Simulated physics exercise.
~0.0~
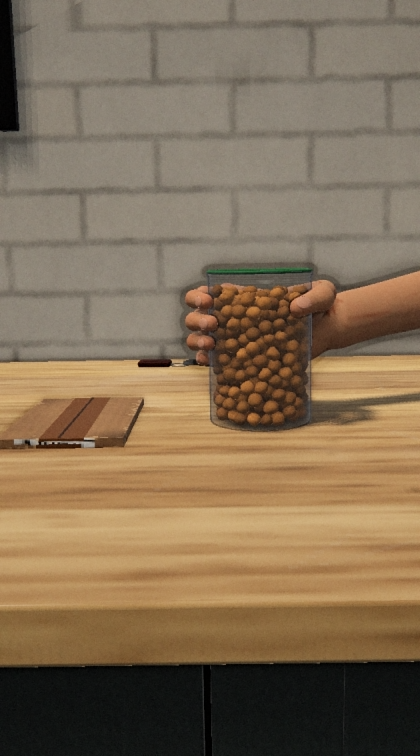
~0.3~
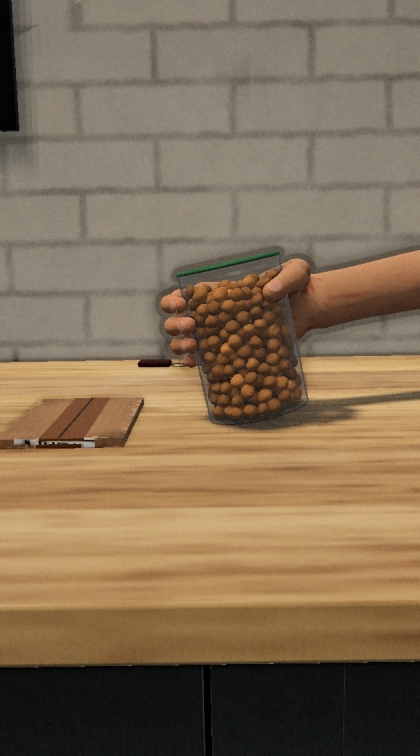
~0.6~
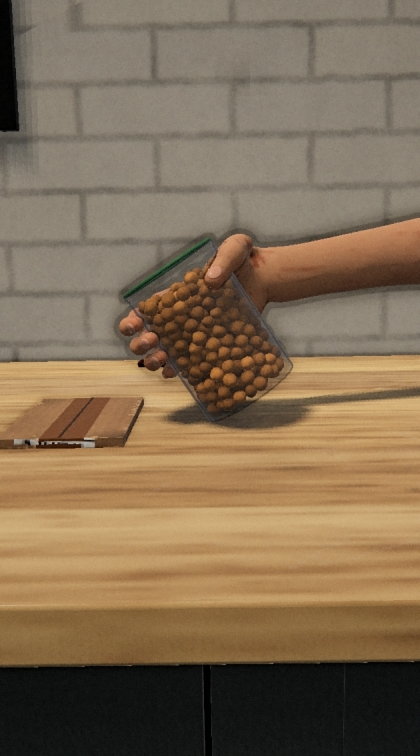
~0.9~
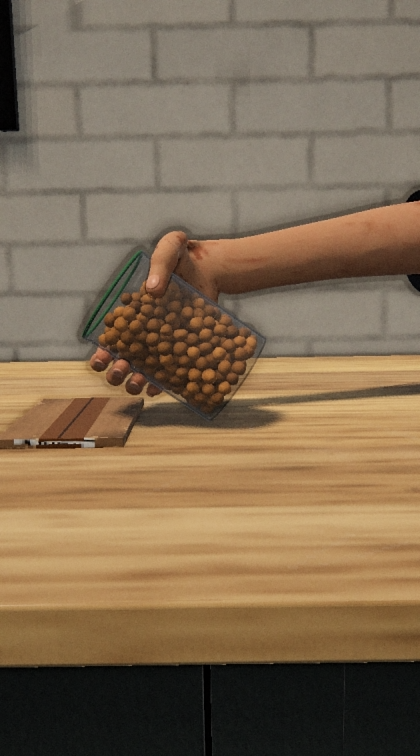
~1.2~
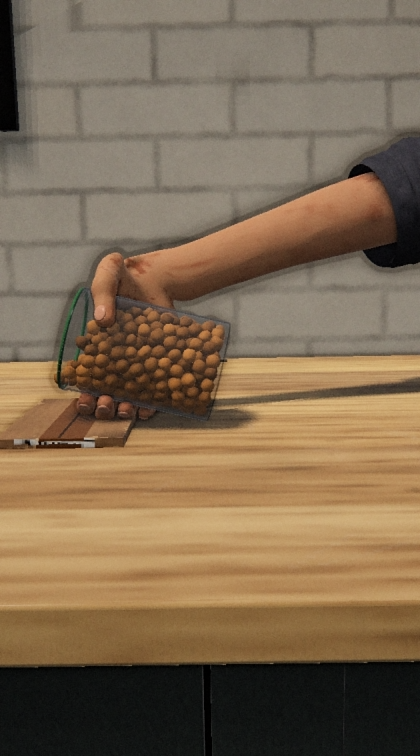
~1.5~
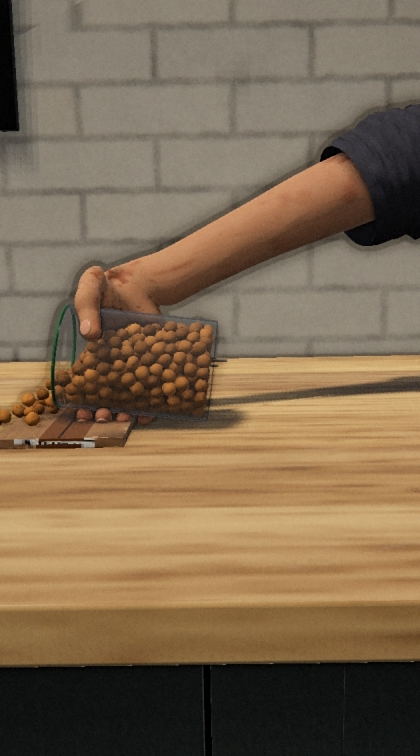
A clear, lidless jar with a green rim, packed with round, orange-brown roasted chickpeas, stands upright in a hand reaching in from the right. It is seen from the front on a pale wooden counter before a grey brick wall, with a low, striped brown wooden block to the left. The hand tips the jar leftward, lifting it slightly, and the chickpeas stay inside as it leans further. A dark sleeve comes into view as the jar swings onto its side over the block. Finally, with the hand still gripping it, a small portion of chickpeas spills over the rim onto the block, while most remain inside.
